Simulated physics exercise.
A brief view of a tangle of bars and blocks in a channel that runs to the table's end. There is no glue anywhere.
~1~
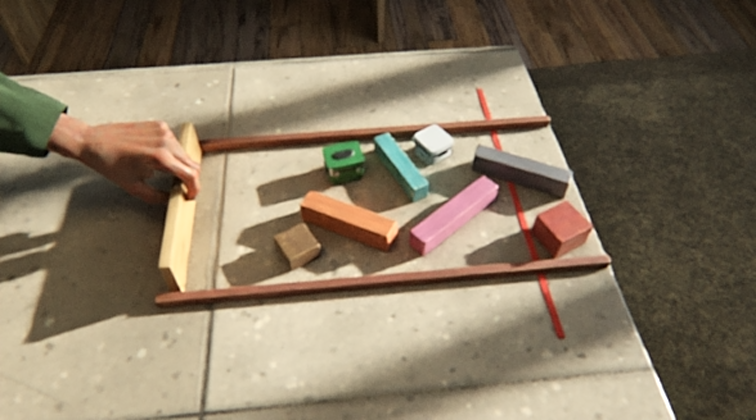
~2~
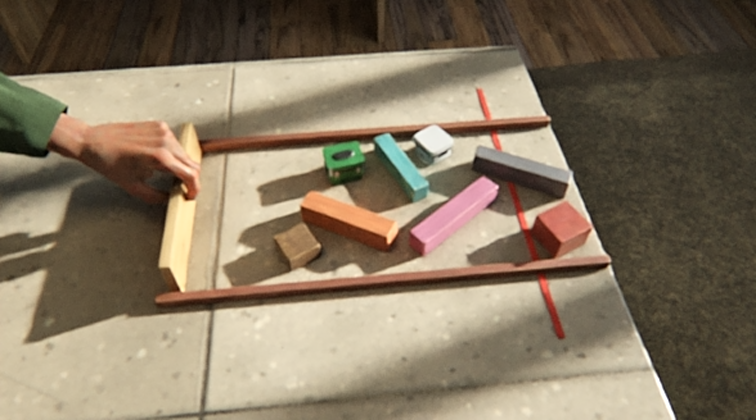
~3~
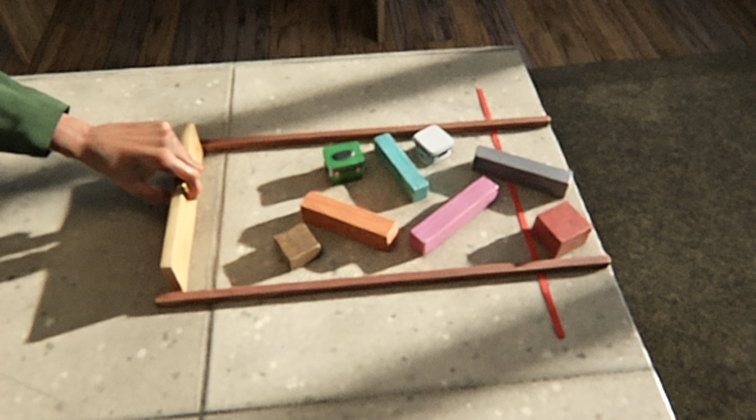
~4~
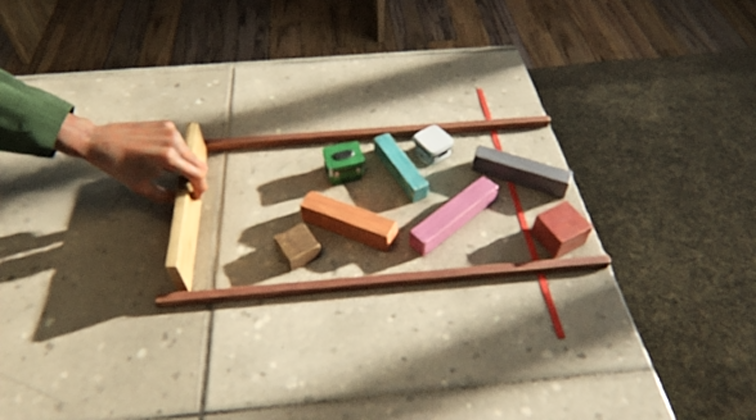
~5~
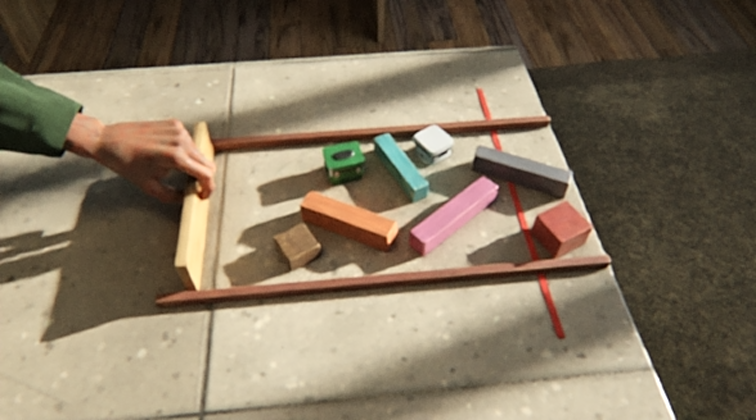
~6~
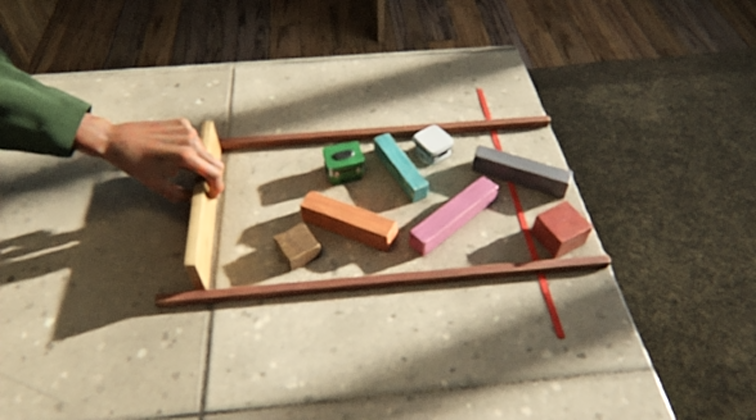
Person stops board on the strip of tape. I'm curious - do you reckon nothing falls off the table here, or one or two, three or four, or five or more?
I'd say three or four fall off.
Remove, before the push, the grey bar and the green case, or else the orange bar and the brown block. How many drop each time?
The counts: 1 and 2.
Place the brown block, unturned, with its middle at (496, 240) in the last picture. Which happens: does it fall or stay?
Placed there, it does not drop.
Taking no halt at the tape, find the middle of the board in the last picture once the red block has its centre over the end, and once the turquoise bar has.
(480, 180) and then (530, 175), give or take.
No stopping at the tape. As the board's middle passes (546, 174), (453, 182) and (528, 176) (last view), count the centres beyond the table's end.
Over the end: 5, 0, 4.
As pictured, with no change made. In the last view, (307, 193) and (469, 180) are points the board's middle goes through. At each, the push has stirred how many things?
Well, it's 2 at the first one and 8 at the second.
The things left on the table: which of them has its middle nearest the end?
It is the turquoise bar.
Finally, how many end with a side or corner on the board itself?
It's 3 of them.
Soon after, none off yet; red block at rest near (561, 230); grey bar at rest near (521, 171); pink bar moving near (465, 220).
In the end, the number that fall off is three or four; gone, white case, pink bar, grey bar and red block.
